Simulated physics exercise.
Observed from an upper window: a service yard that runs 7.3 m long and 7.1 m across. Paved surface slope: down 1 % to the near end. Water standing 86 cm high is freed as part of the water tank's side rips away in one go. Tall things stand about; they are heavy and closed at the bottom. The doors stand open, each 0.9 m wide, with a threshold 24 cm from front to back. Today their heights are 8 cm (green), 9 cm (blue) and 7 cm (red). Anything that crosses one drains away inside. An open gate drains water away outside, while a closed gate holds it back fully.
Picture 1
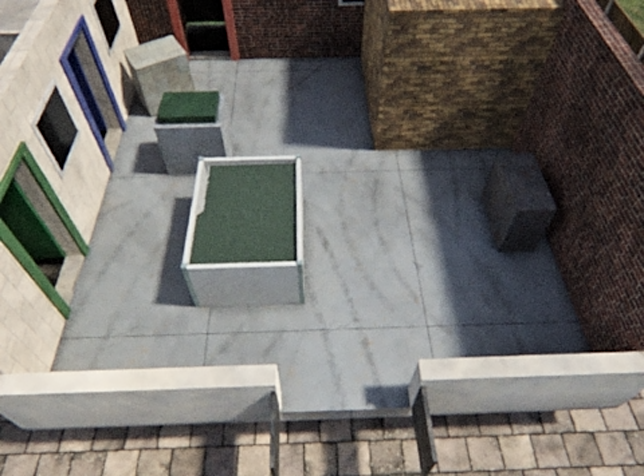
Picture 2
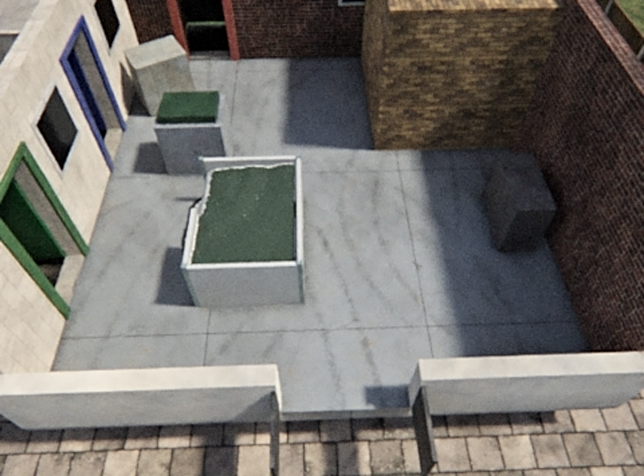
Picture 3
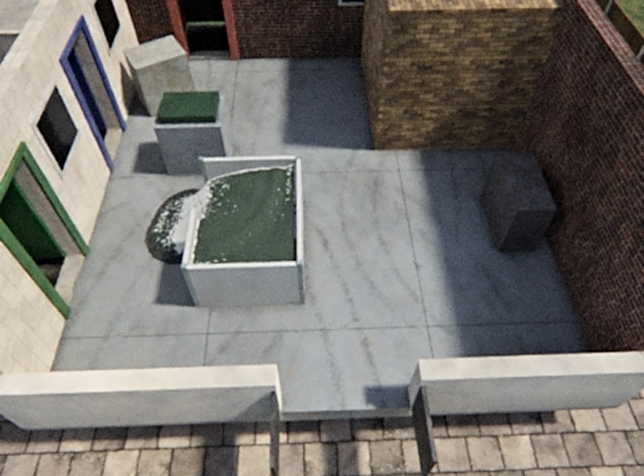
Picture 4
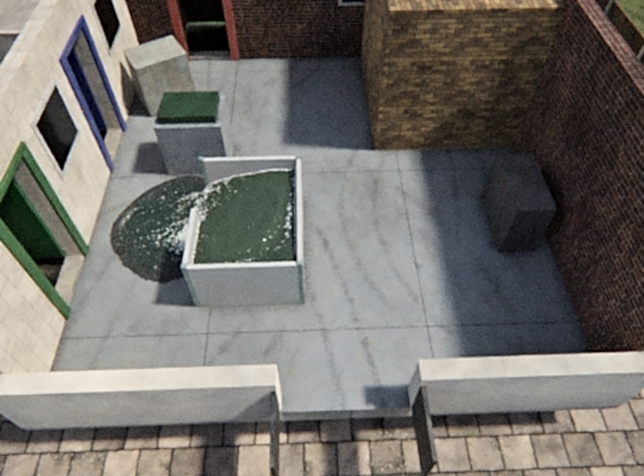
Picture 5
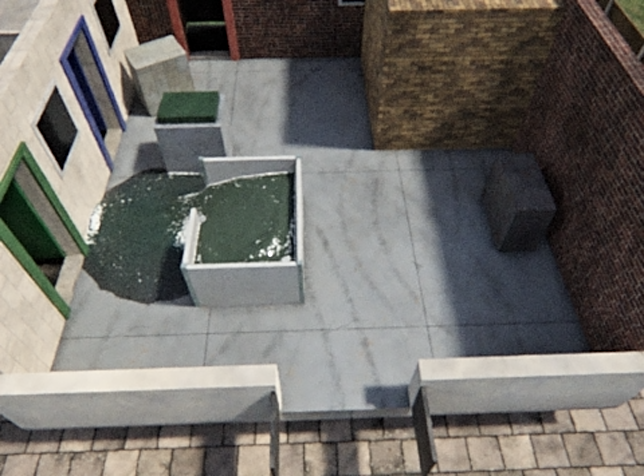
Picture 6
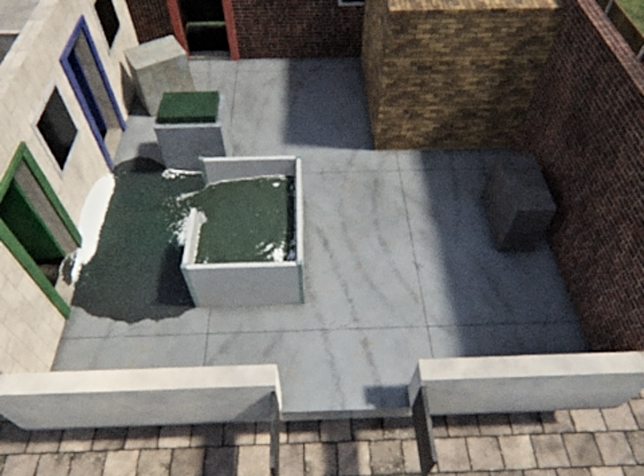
Dark green water bursts through the broken left side of a pale, open-topped tank, froths white, and spreads across the paving to the left wall and green doorway, while the level inside drops. The walled service yard is seen from an upper window, the view unmoving. A smaller green-topped block and a blue door stand behind at left, a brown brick block and dark box at right.
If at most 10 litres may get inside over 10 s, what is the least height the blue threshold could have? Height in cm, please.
Roughly 19 cm.
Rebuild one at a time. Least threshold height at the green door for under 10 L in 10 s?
Green door - some 26 centimetres.
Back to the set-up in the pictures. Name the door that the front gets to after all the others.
Red.
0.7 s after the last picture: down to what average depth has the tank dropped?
About 49 centimetres on average.
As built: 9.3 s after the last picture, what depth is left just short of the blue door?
The depth there is around 5.5 cm.
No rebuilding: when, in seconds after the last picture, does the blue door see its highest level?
Peak: Close to 0.6 s.
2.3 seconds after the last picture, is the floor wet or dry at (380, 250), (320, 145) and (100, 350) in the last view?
In turn: Dry, not reached, flooded.
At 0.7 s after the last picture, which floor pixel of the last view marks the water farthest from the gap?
Pixel: About (134, 96).
Then, 0.7 s after the last picture water covers 15 % of the floor, deepest (45 cm) near (96, 222); 20 cm at the blue door, 6 litres in over its 9 cm threshold.
Then, 2.3 s after the last picture water covers 35 % of the floor, deepest (28 cm) near (125, 126); 12 cm at the blue door, 47 litres in over its 9 cm threshold.
Then, 9.3 s after the last picture water covers 95 % of the floor, deepest (10 cm) near (42, 401); 5 cm at the blue door, 85 litres in over its 9 cm threshold.
At the blue door as built, the water peaked near 20 cm, 0.7 s after the last picture.
Run again over the same 10 s with other heights there, 24 litres in over 15.5 cm, 7 litres over 21 cm. The limit of 10 litres is kept from about 19 cm up.
